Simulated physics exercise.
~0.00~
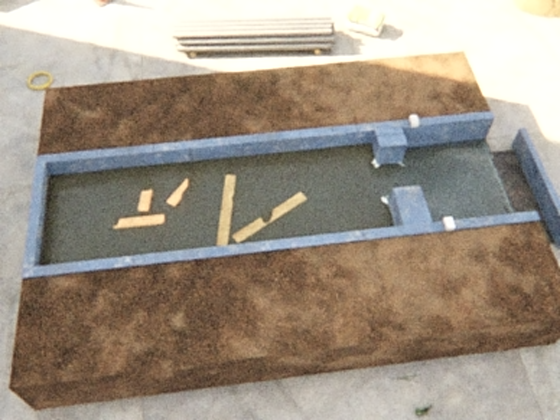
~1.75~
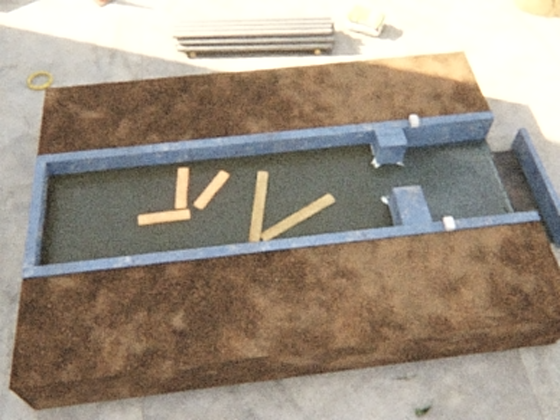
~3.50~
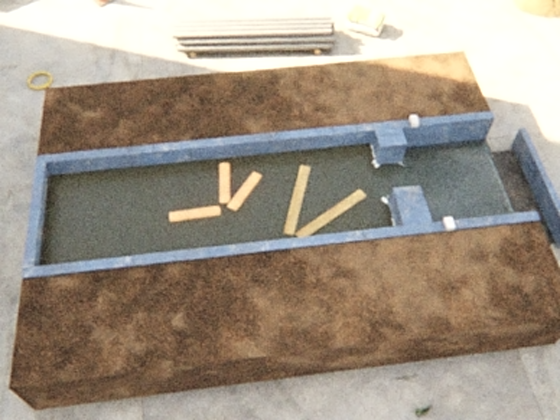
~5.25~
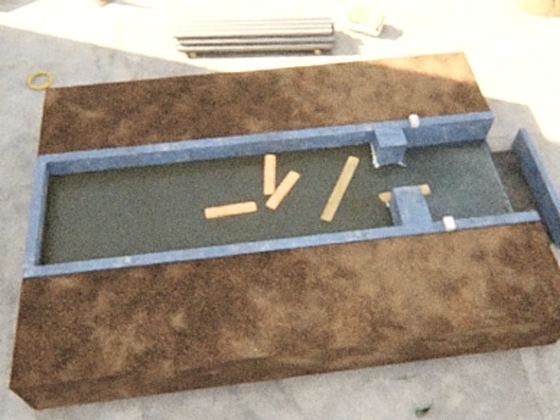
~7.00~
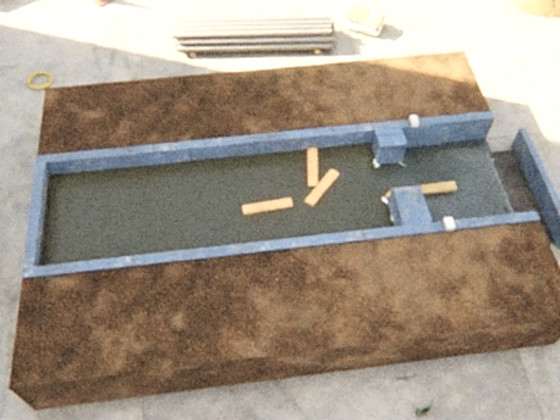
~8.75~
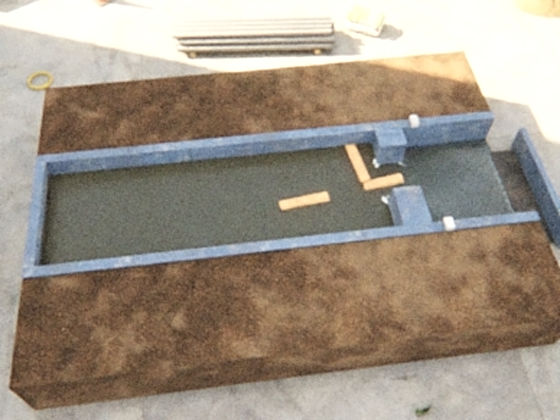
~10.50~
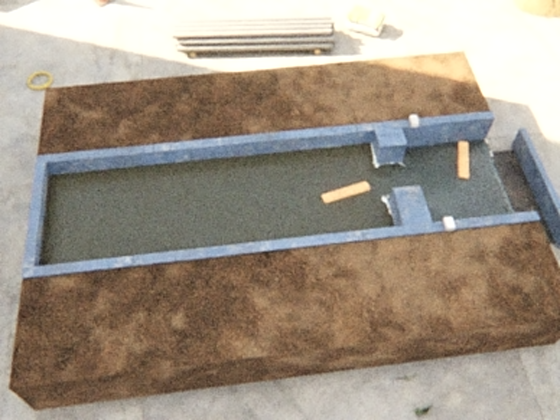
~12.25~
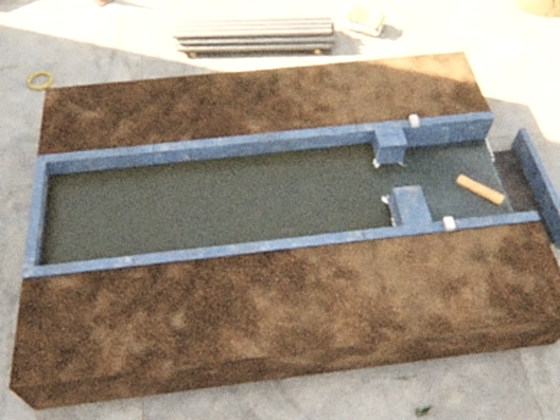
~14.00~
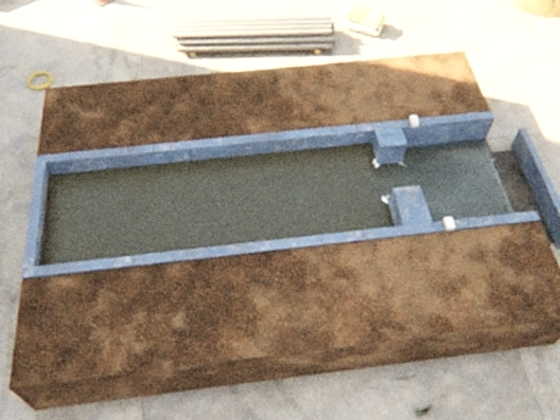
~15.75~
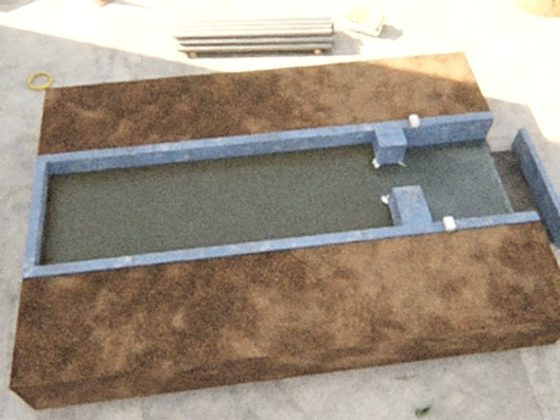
At the start, three short orange boards and two longer tan planks lie scattered in a dark, blue-walled channel between two brown banks. All five drift steadily to the right, turning a little as they go. The planks lead, and one slips through the narrow gap between two blue blocks, with the other following it out of sight. The orange boards then reach the gap, two passing through ahead of the last. That last board moves past the white posts toward the right end and disappears, leaving the channel clear.
